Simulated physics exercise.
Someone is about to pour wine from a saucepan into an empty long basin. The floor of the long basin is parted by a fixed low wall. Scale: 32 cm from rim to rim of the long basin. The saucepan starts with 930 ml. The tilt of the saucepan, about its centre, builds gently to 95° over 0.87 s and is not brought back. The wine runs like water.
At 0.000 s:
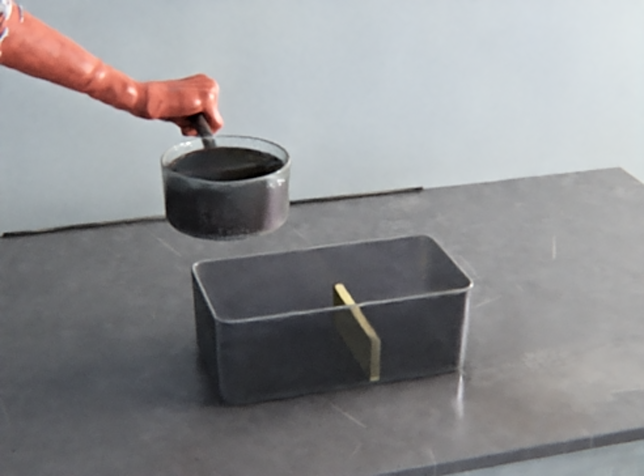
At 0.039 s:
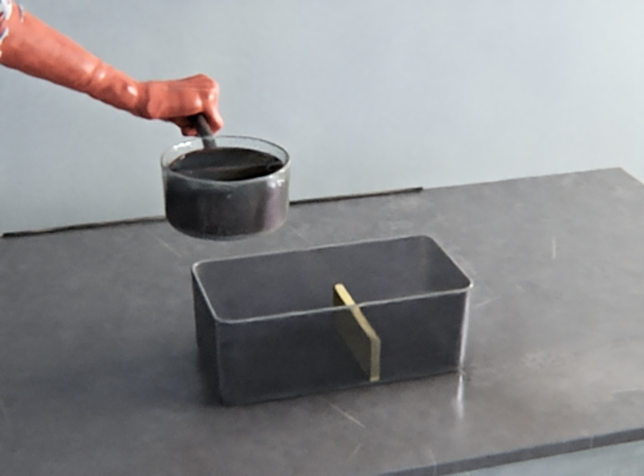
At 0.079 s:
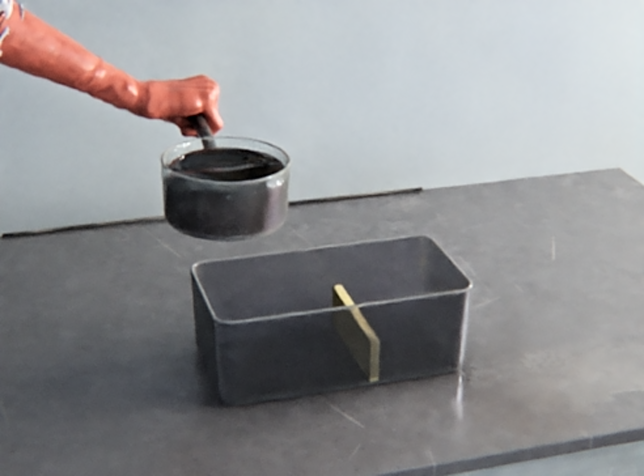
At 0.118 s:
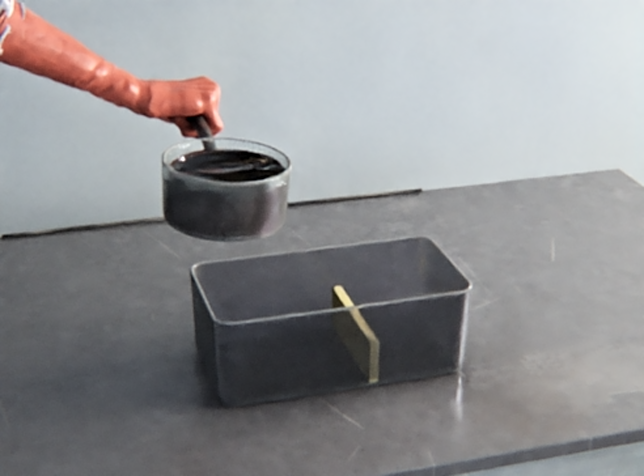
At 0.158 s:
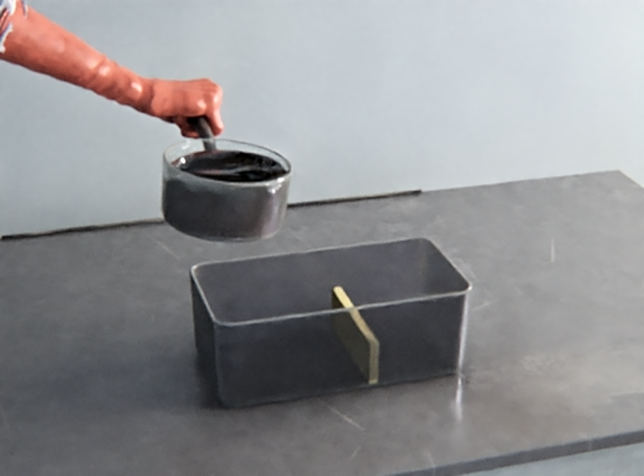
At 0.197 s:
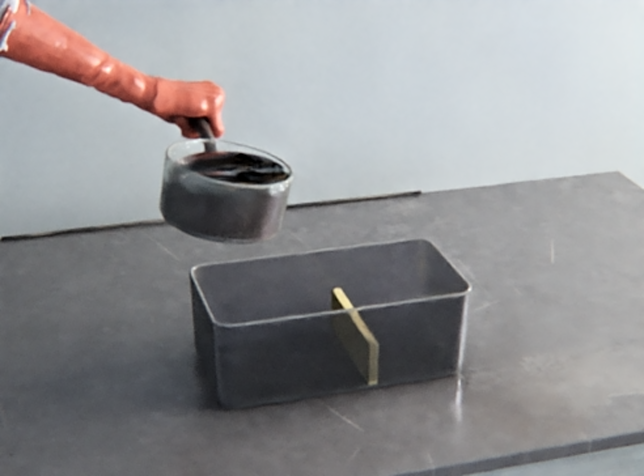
A hand in a reddish rubber glove, reaching in from the upper left, holds a clear saucepan of dark liquid level, then slowly tilts it slightly down to the right as the liquid's surface shifts. Below it, a long, clear, empty basin with a thin yellowish divider across its middle stands still on a dark grey tabletop. The unmoving camera looks down at an angle, with a plain pale blue-grey wall behind.
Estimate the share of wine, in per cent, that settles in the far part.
The far part has some 18 per cent.
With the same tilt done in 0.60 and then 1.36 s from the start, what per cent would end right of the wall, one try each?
First 10, then 25 per cent.
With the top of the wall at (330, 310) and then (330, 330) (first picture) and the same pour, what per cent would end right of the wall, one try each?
First 55, then 65 per cent.
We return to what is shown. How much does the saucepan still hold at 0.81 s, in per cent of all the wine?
Some 14 per cent.
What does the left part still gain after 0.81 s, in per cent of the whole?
Some 20 per cent.
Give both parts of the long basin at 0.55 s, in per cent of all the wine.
Some 10 per cent left and 1 right.
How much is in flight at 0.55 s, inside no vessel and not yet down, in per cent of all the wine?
Some 32 per cent.
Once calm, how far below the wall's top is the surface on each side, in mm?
Some 30 mm on the left and 48 mm on the right.
Then, 0.55 s in, the tilt is 67° and 57 per cent is still to pour, 10 is left of the wall and 1 right of it.
Then, 0.81 s in, the tilt is 94° and 13 per cent is still to pour, 60 is left of the wall and 17 right of it.
Then, 1.08 s in, the tilt is 95° and 3 per cent is still to pour, 76 is left of the wall and 18 right of it.
Then, 1.37 s in, the tilt is 95° and 1 per cent is still to pour, 80 is left of the wall and 18 right of it.
Finally, 81 per cent lies left of the wall, 18 right of it and 2 outside.
